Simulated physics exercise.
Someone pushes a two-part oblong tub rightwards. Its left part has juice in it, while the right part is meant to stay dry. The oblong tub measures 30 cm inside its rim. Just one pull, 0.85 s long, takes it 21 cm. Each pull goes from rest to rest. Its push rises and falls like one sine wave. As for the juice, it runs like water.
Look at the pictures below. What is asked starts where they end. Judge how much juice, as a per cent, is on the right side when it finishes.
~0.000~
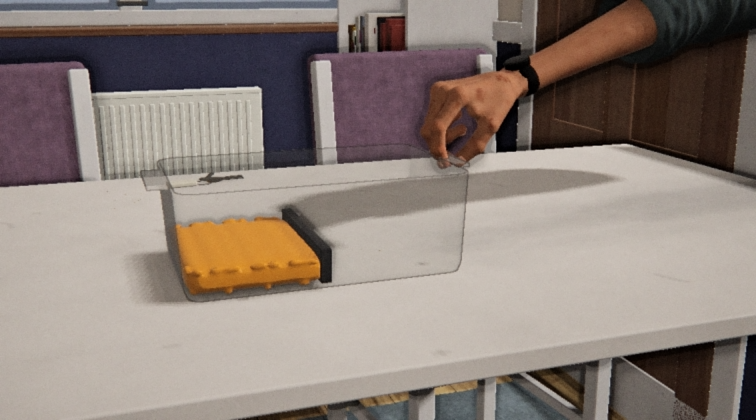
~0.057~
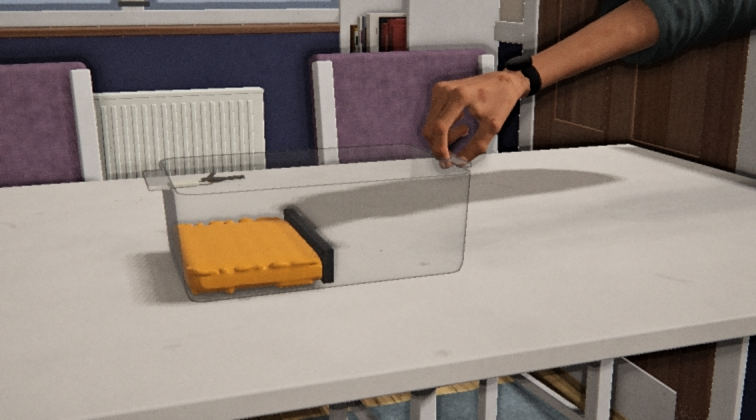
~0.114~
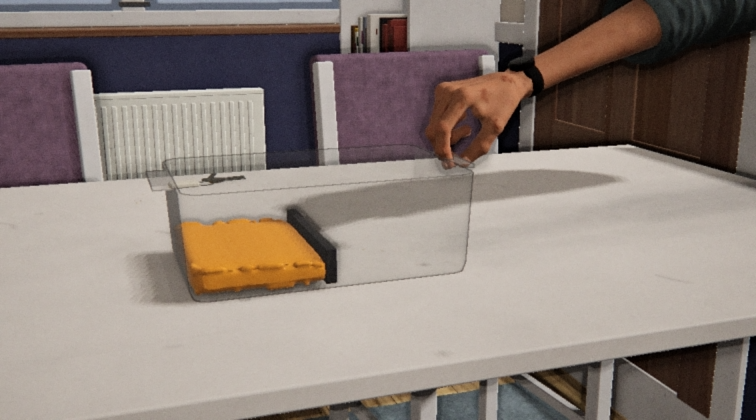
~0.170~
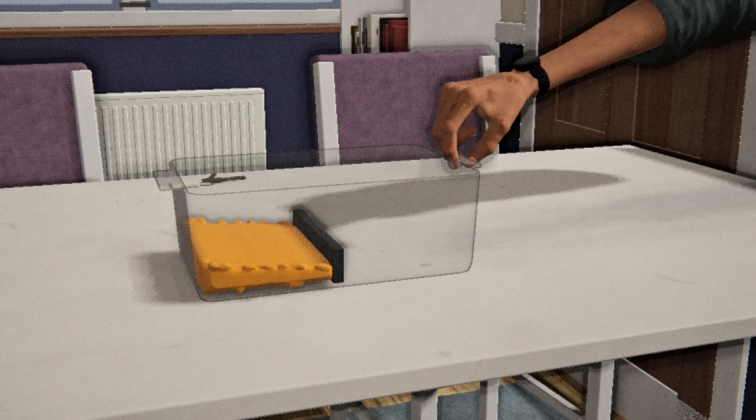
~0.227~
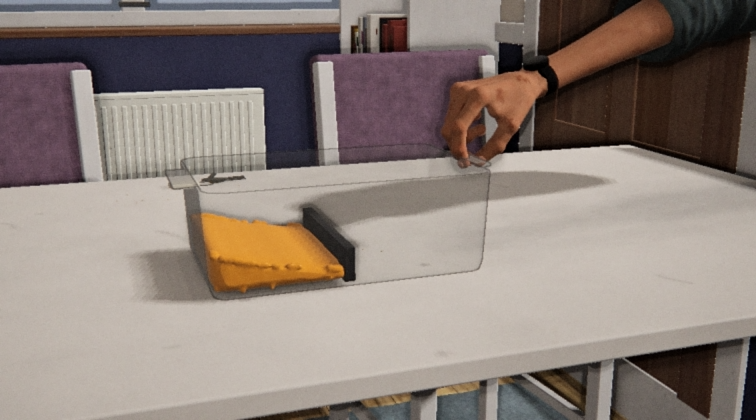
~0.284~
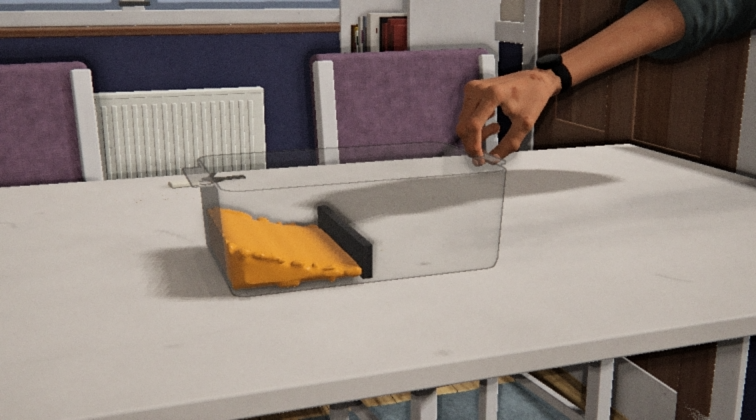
Around 17 per cent finishes there.
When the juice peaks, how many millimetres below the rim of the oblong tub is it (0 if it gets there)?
Some 55 mm.
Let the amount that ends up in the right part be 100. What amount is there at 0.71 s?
Close to 80 in a hundred.
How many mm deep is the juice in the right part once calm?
Some 4 mm deep.
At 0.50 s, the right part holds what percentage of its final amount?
0 in a hundred, roughly.
By 0.50 s it has gone 14 cm; 0 per cent is on the right side and 0 is out of the oblong tub.
By 0.71 s it has gone 20 cm; 13 per cent is on the right side and 0 is out of the oblong tub.
By 0.93 s it has gone 21 cm; 15 per cent is on the right side and 0 is out of the oblong tub.
By 1.14 s it has gone 21 cm; 15 per cent is on the right side and 0 is out of the oblong tub.
At rest 17 per cent is on the right side and 0 is out of the oblong tub.
